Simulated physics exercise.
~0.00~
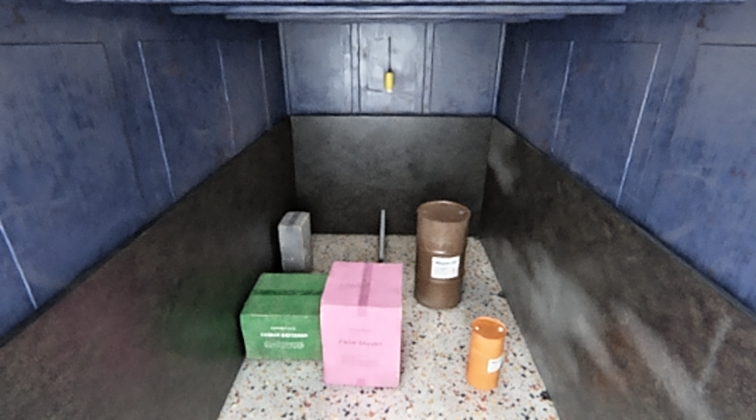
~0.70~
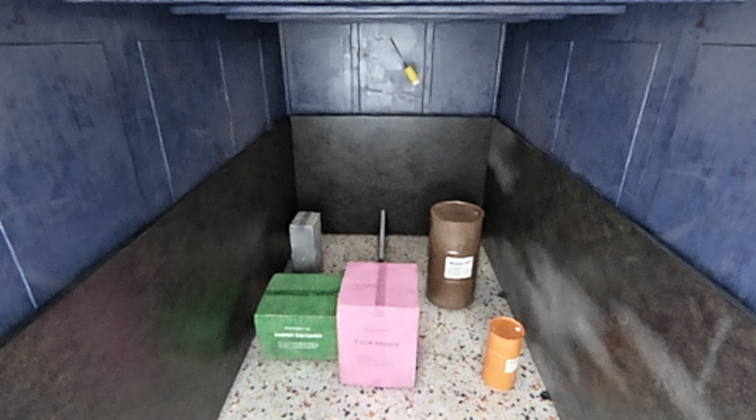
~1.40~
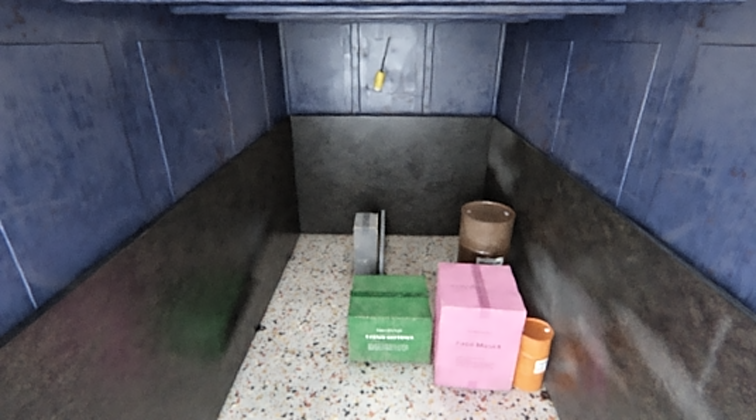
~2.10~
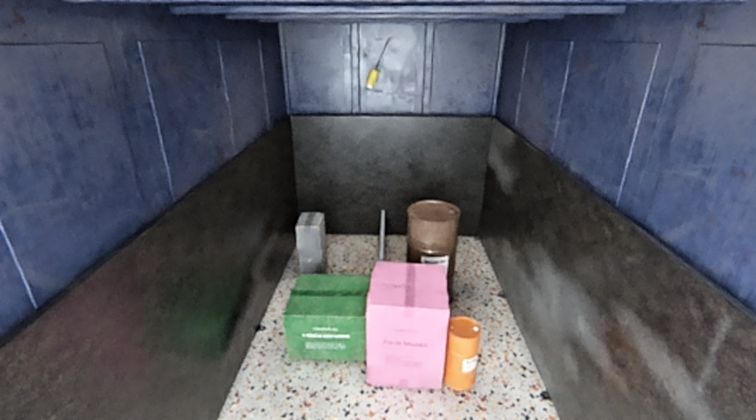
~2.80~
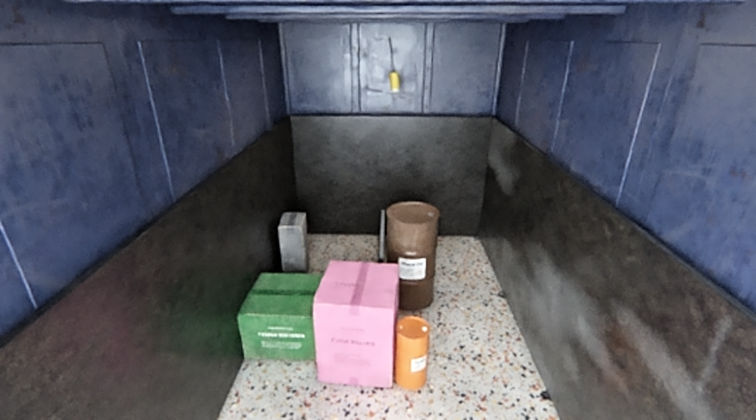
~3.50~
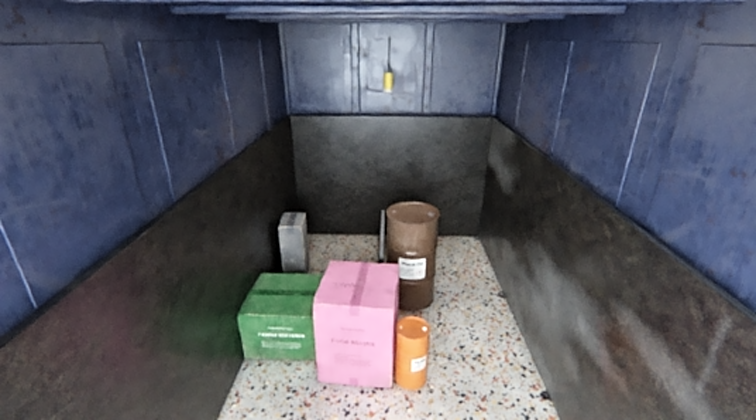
A tall pink box stands near the front of a van's load bay, seen from behind and slightly above, between dark lower walls and blue panels. A green box sits to its left, a grey box farther back, a brown drum at back right and a small orange canister at front right. Everything slides right, slightly at first and then much farther, while a yellow hanging tag swings. The load then slides back left. Finally all five rest upright, the boxes near their starting places, the drum and canister clearly farther left.
